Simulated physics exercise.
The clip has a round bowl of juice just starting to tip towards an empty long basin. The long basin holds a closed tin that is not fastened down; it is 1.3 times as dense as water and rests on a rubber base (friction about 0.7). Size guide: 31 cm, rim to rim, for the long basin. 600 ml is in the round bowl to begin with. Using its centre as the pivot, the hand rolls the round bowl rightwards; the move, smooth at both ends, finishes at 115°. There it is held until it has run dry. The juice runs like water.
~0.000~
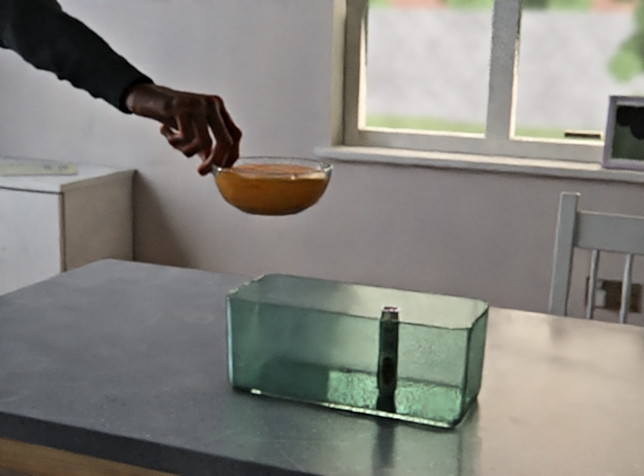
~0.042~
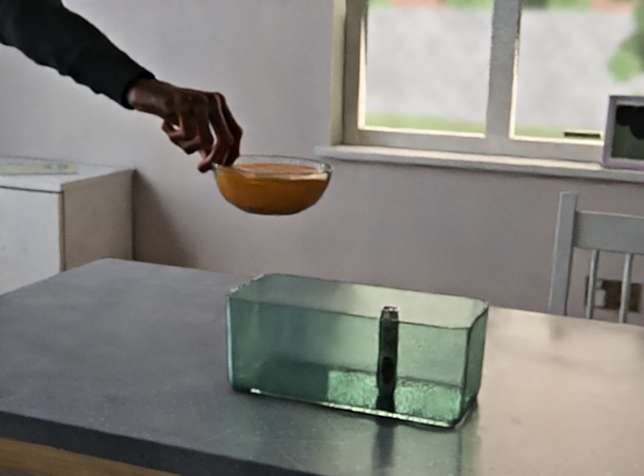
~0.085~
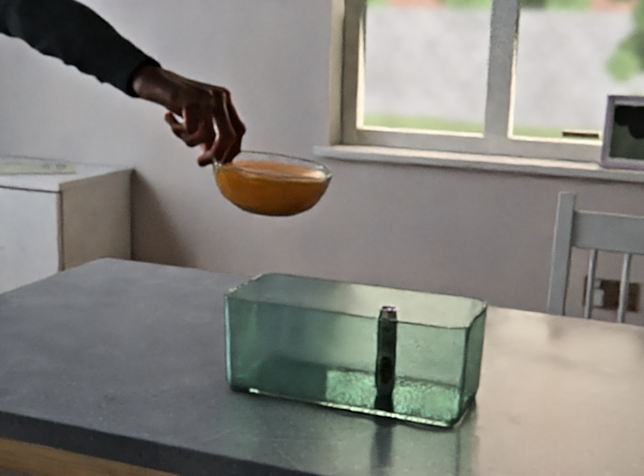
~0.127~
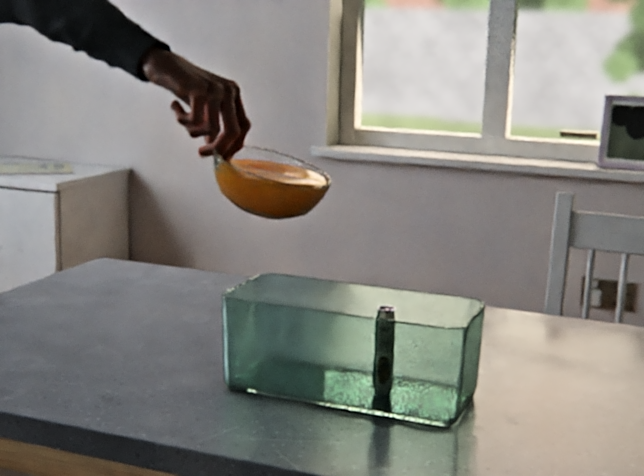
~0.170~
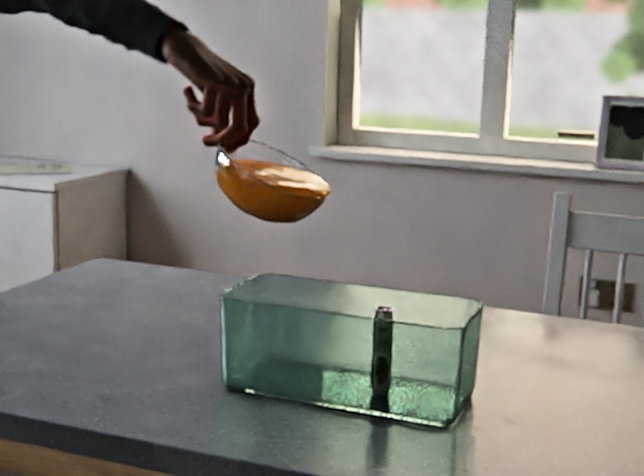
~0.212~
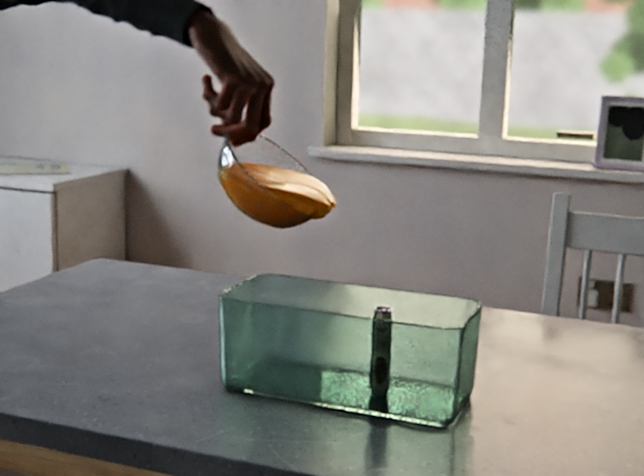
Above a table by a window, a hand tilts a round bowl of juice rightwards.
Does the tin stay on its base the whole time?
No, it tips over.
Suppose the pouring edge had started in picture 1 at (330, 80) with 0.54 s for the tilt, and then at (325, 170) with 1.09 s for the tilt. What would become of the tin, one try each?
First it tips over; then it stays on its base.
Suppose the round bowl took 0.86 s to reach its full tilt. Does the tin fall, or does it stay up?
Then it remains upright.
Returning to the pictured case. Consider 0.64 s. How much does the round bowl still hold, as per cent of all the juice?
Near 0 percent, more or less.
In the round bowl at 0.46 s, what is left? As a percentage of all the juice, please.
Close to 1 in a hundred.
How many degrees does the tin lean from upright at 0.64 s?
Measured tilt, approx.: 5 degrees.
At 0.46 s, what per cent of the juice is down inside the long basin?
Around 78%.
By 0.46 s the tilt is 109° and 1 per cent is still to pour; the tin stands where it began.
By 0.64 s the tilt is 115° and 0 per cent is still to pour; the tin leans 5°.
By 0.83 s the tilt is 115° and 0 per cent is still to pour; the tin leans 30°.
By 1.04 s the tilt is 115° and 0 per cent is still to pour; the tin lies on its side.
At rest the tin lies on its side.
